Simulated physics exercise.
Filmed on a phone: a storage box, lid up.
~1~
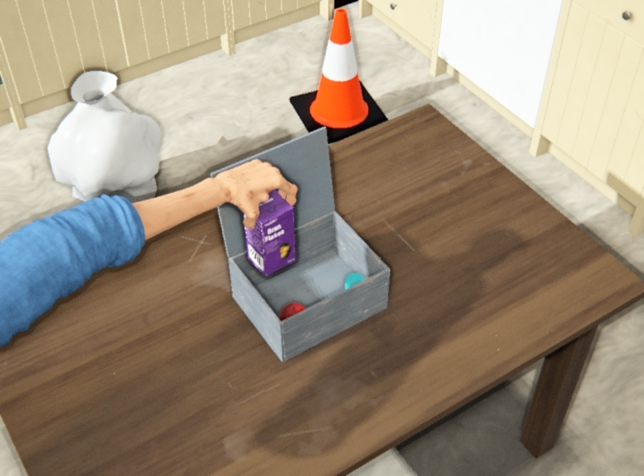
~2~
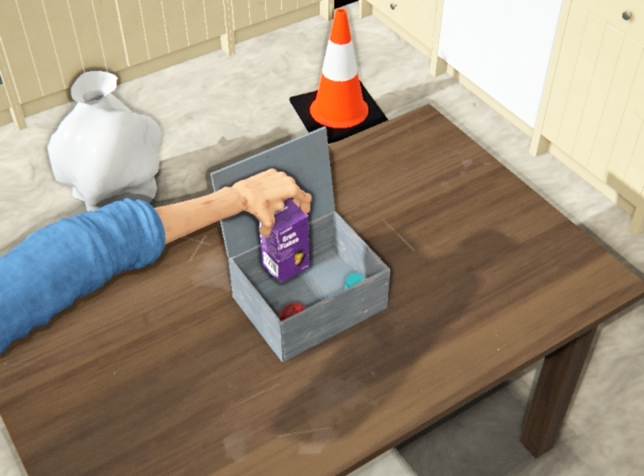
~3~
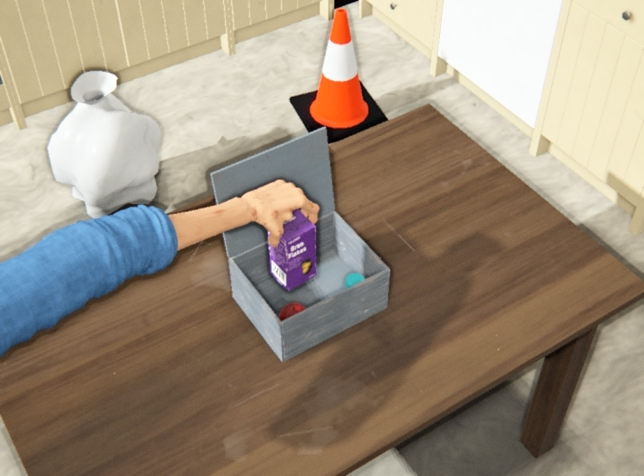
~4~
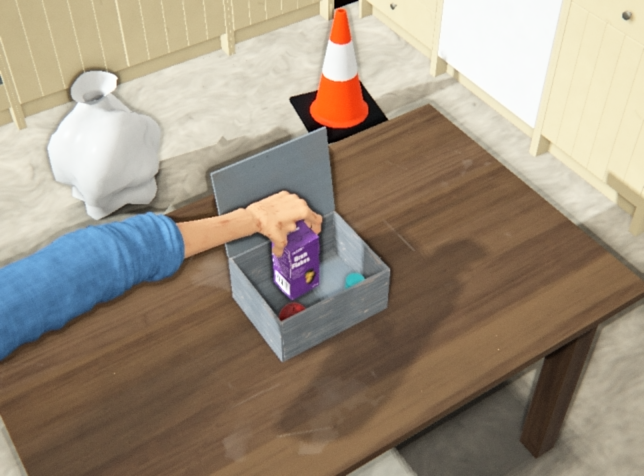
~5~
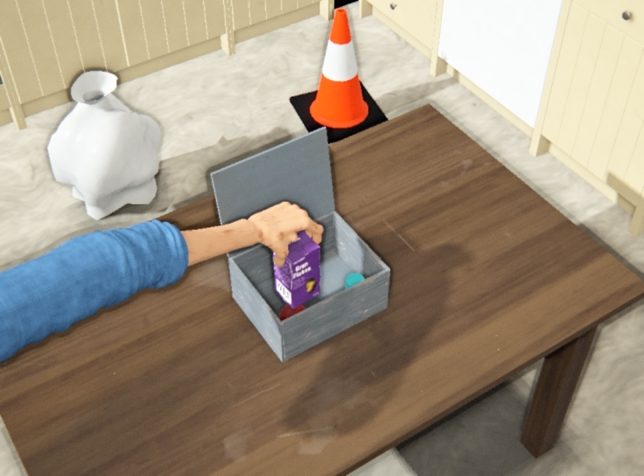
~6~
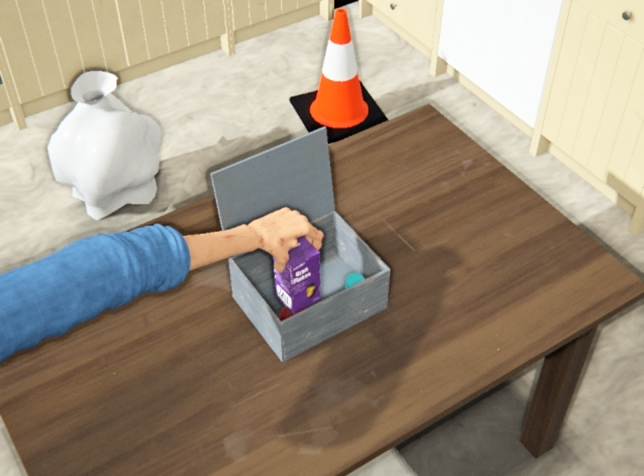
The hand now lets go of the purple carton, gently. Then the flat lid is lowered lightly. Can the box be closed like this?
Outcome: The lid sits on the rim.
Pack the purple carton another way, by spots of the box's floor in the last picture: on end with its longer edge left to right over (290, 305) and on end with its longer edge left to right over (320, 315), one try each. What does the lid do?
In the first case it will not close; in the second case it is held up.
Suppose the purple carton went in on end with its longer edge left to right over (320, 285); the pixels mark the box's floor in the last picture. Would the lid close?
Then it will not close.
Then, 1.00 s later than the last frame, lid starting down; purple carton on its side near (320, 281); red apple moved a little.
Then, 1.70 s later than the last frame, lid 47° above the rim; purple carton on its side near (320, 281); red apple moved a little.
When it is over, lid shut; lying over in the box, purple carton; the other 2 as before. End places, in pixels of the last picture, purple carton near (320, 281).
